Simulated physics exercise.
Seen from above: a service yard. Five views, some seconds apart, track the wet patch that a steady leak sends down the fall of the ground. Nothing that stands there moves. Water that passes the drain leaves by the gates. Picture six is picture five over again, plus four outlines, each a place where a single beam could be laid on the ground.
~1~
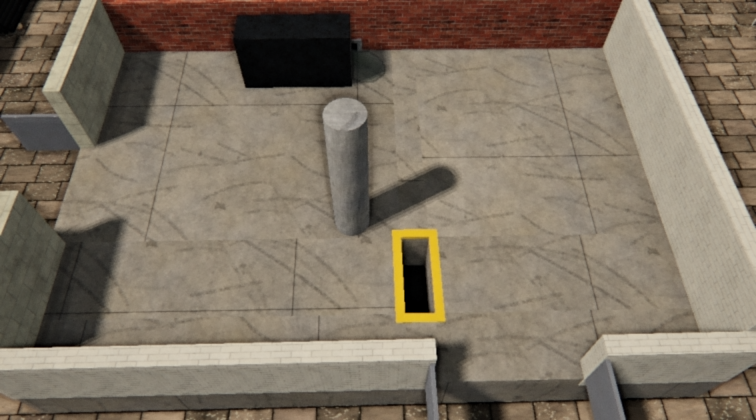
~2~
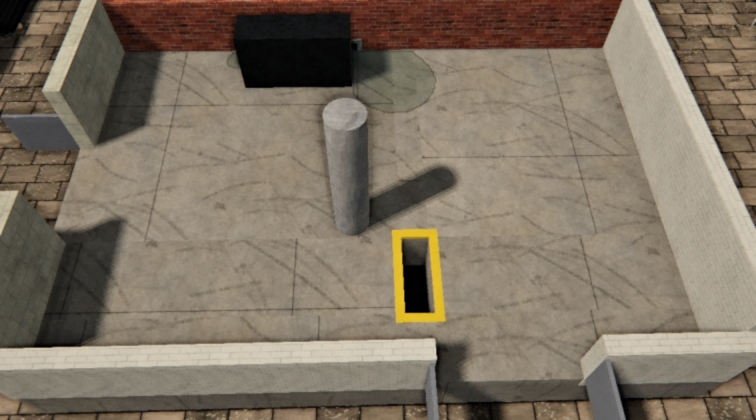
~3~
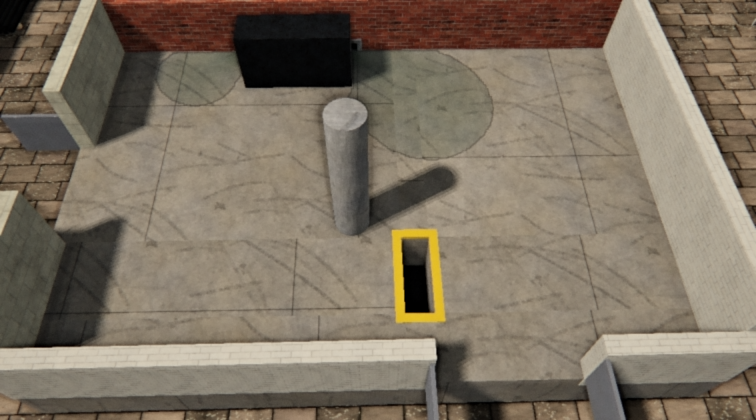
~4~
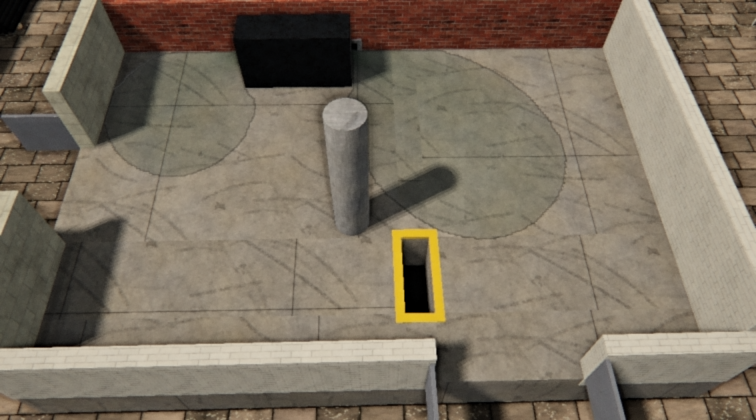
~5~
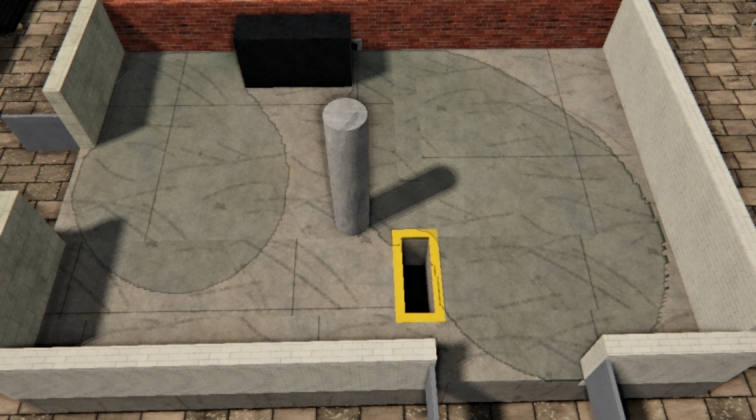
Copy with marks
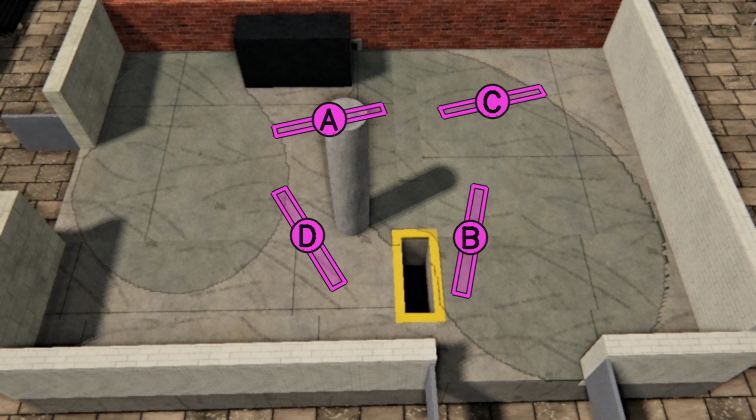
A walled service yard with a scuffed grey concrete floor is seen from above, with paving outside its walls. A black box stands against the red brick wall at the back, a grey column rises near the middle, and a yellow-edged gully lies in front of it. From beside the box, a thin greenish wet patch spreads forward on both sides, the right one wider, reaching the gully and front wall.
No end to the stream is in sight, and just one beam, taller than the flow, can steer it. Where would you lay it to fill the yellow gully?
Take B.
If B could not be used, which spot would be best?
That is spot C.
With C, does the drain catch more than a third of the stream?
No, it does not.
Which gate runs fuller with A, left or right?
The right gate.
On the marked copy, A from (275, 131) to (382, 108); B from (460, 294) to (479, 187); C from (442, 112) to (541, 90); D from (279, 190) to (338, 285).
With A, about 9 % of the stream goes into the yellow gully, about 90 % out by the gates.
With B, about 26 % of the stream goes into the yellow gully, about 73 % out by the gates.
With C, about 16 % of the stream goes into the yellow gully, about 83 % out by the gates.
With D, about 12 % of the stream goes into the yellow gully, about 87 % out by the gates.
